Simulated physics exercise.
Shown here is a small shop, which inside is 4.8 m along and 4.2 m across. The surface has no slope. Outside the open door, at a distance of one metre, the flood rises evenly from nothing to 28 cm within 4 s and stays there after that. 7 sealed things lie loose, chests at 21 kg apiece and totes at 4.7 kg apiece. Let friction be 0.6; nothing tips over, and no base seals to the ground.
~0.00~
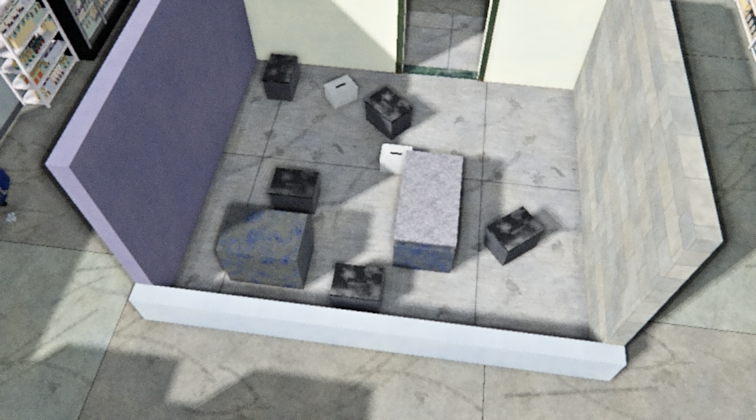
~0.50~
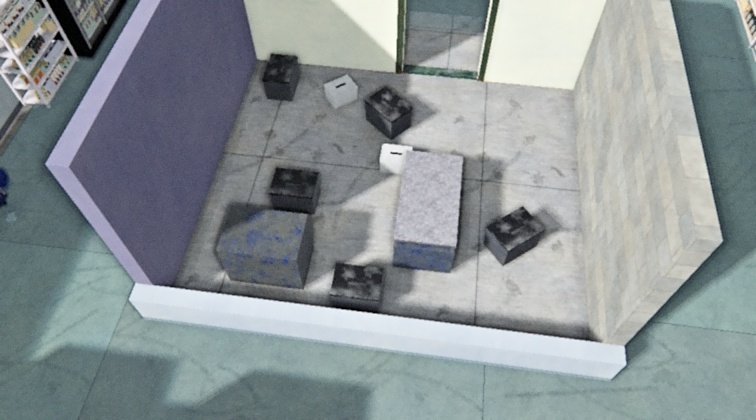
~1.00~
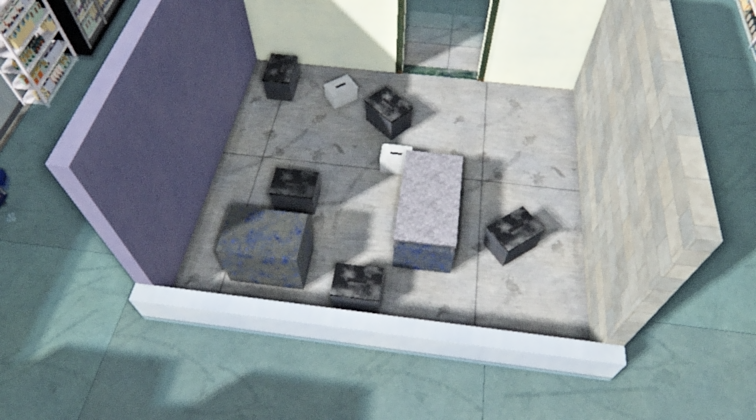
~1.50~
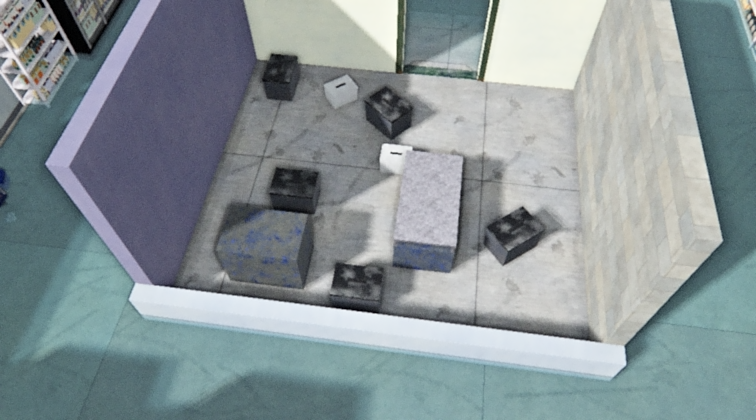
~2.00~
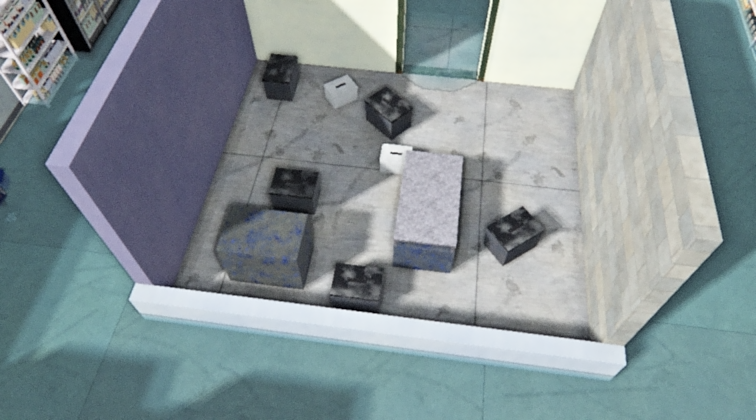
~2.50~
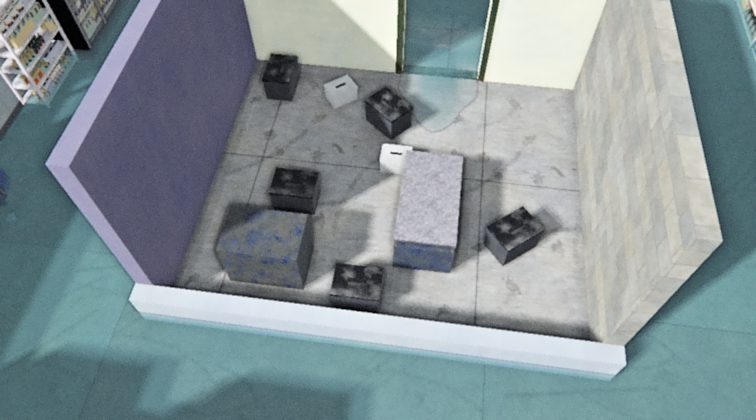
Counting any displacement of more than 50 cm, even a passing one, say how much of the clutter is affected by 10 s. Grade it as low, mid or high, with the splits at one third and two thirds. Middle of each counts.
Grade: Mid, one to two thirds.
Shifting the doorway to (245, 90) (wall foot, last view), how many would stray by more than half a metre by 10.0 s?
Then 4 of them would.
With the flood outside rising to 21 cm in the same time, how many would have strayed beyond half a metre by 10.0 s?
Count: 2.
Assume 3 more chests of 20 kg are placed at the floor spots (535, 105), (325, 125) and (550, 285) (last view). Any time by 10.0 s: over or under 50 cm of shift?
One: Within it. Two: Within it. Three: Beyond it.
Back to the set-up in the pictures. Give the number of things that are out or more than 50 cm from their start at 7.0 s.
2 in all.
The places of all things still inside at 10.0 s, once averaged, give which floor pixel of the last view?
Close to (331, 181).
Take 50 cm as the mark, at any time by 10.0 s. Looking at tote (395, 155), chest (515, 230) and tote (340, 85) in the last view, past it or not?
Taking them in turn, the first is beyond the limit, the second beyond the limit and the third within the limit.
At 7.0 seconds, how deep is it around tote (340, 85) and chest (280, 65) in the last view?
Close to 2 and 2 centimetres.
After 3.5 s 0 of 7 are over 50 cm from their spots; 0 afloat.
After 4.5 s 0 of 7 are over 50 cm from their spots; 0 afloat.
After 7.0 s 2 of 7 are over 50 cm from their spots; 0 afloat.
After 10.0 s 3 of 7 are over 50 cm from their spots, and 3 have been at some point; 3 afloat.
